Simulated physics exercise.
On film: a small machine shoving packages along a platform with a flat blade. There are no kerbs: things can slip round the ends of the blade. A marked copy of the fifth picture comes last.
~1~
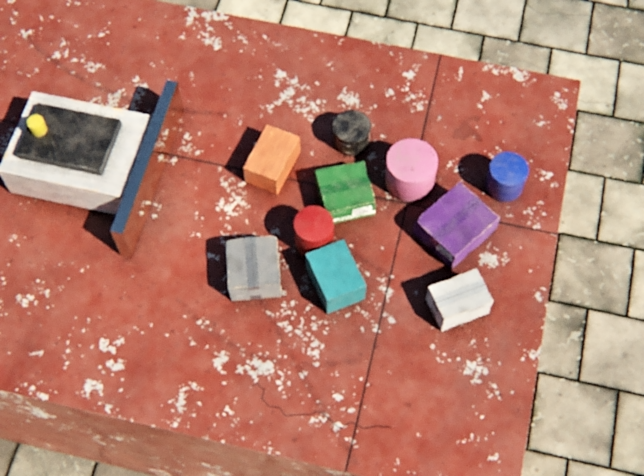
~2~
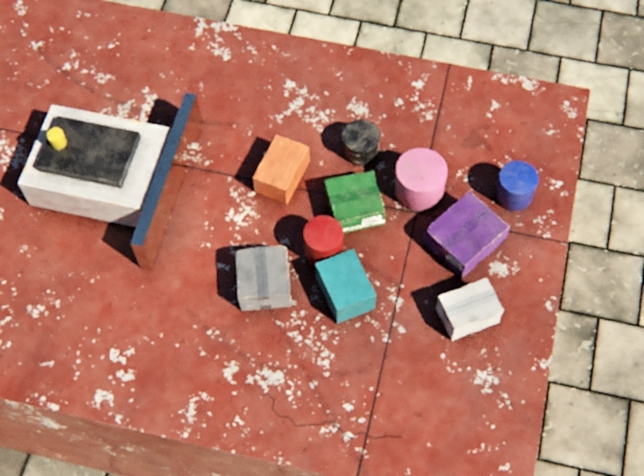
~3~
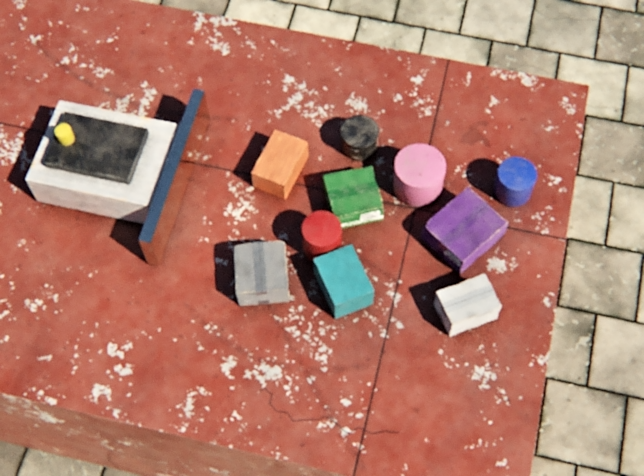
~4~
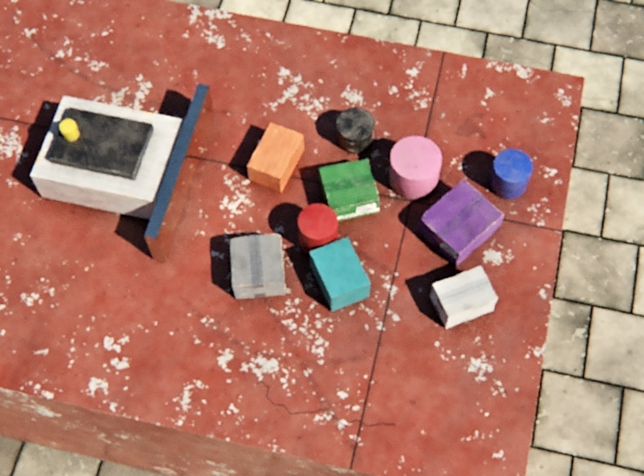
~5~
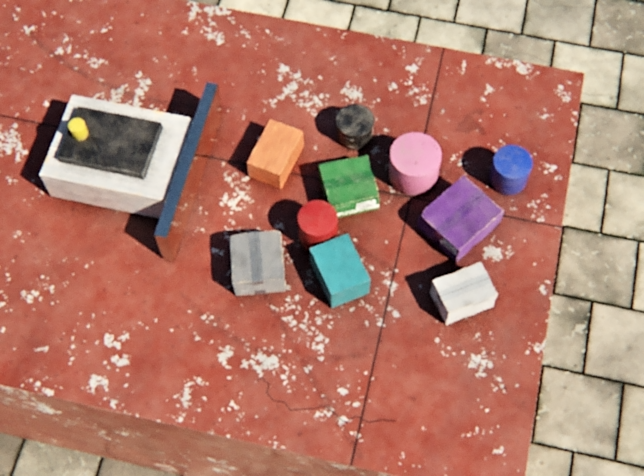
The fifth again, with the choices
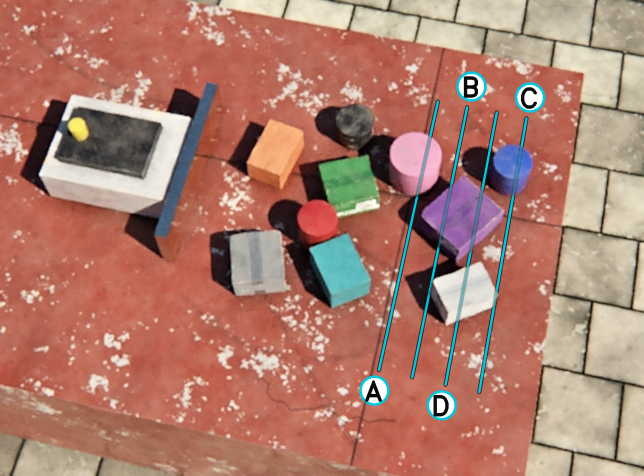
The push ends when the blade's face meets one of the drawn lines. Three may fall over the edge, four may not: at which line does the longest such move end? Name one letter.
Stop at D.
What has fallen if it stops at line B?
It is the white box.
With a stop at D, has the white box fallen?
Yes.
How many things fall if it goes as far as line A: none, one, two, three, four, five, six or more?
In all, none.
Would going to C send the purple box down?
By then, yes.
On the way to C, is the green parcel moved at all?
Yes.
On the copy, A at (410, 227); B at (441, 233); C at (504, 246); D at (473, 240).
On D. First, robot (216, 162); grey parcel (299, 278); turquoise crate (352, 272).
Then, robot (318, 183); white box (508, 303); purple box (513, 238).
Finally, robot (399, 199); white box over the edge; purple box over the edge; two fallen.
By contrast, A is within the limit but short; B is within the limit but short; C drops six.
